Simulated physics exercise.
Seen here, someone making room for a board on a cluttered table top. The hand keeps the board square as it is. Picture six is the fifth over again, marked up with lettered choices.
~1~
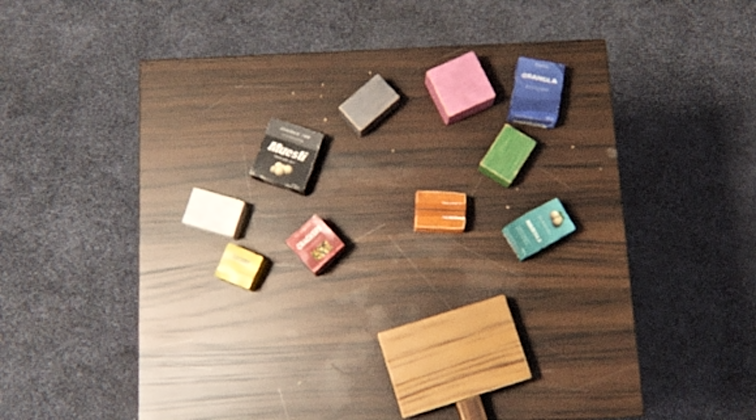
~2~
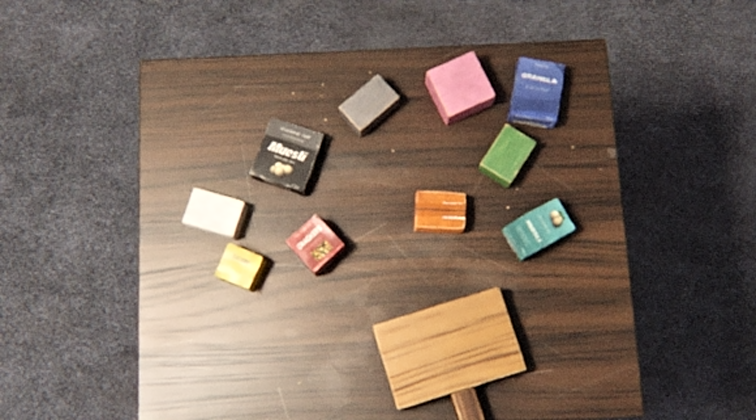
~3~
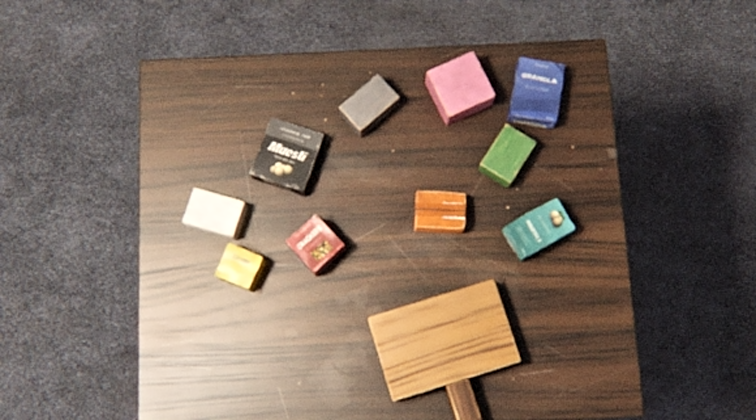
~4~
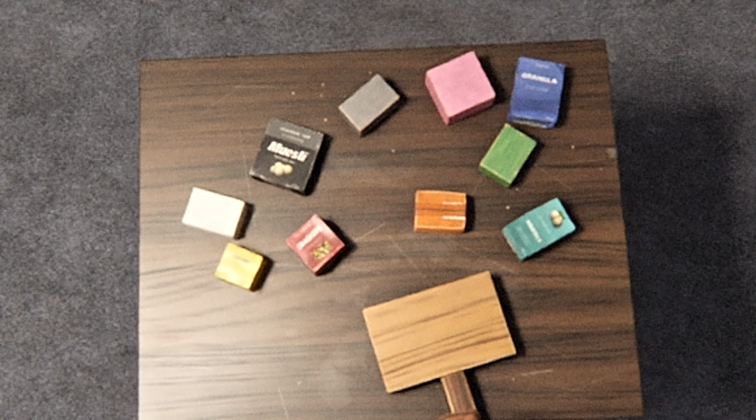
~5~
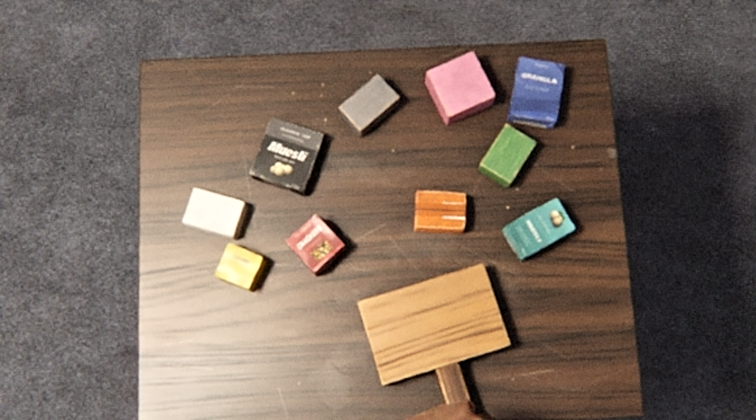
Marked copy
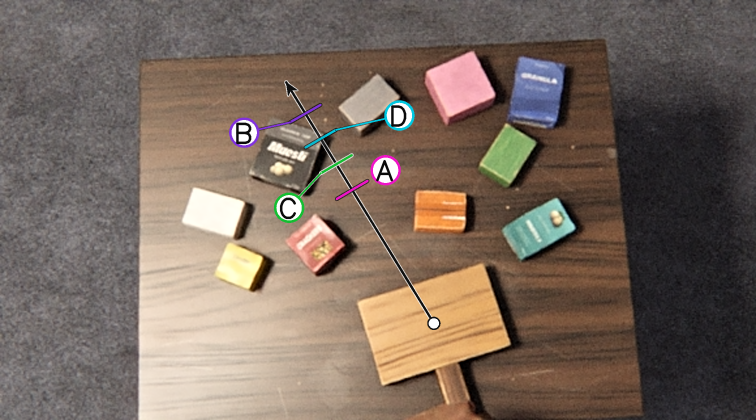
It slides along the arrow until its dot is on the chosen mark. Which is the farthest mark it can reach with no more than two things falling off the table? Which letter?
The farthest such stop is B.
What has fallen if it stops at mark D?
It is the grey block.
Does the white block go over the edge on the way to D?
No.
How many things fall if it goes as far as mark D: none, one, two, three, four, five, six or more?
One.
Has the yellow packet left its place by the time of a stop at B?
No.
On the copy, A at (352, 190); B at (306, 114); C at (337, 164); D at (321, 139); the arrow from (434, 323) to (286, 82); the white dot at (434, 323).
On B. First, board (386, 247); orange box (420, 176); red packet (291, 221).
Then, board (340, 173); grey block (352, 76); orange box (375, 104).
Finally, board (307, 118); grey block over the edge; orange box (343, 51); one fallen.
By contrast, A is within the limit but short; C is within the limit but short; D is within the limit but short.
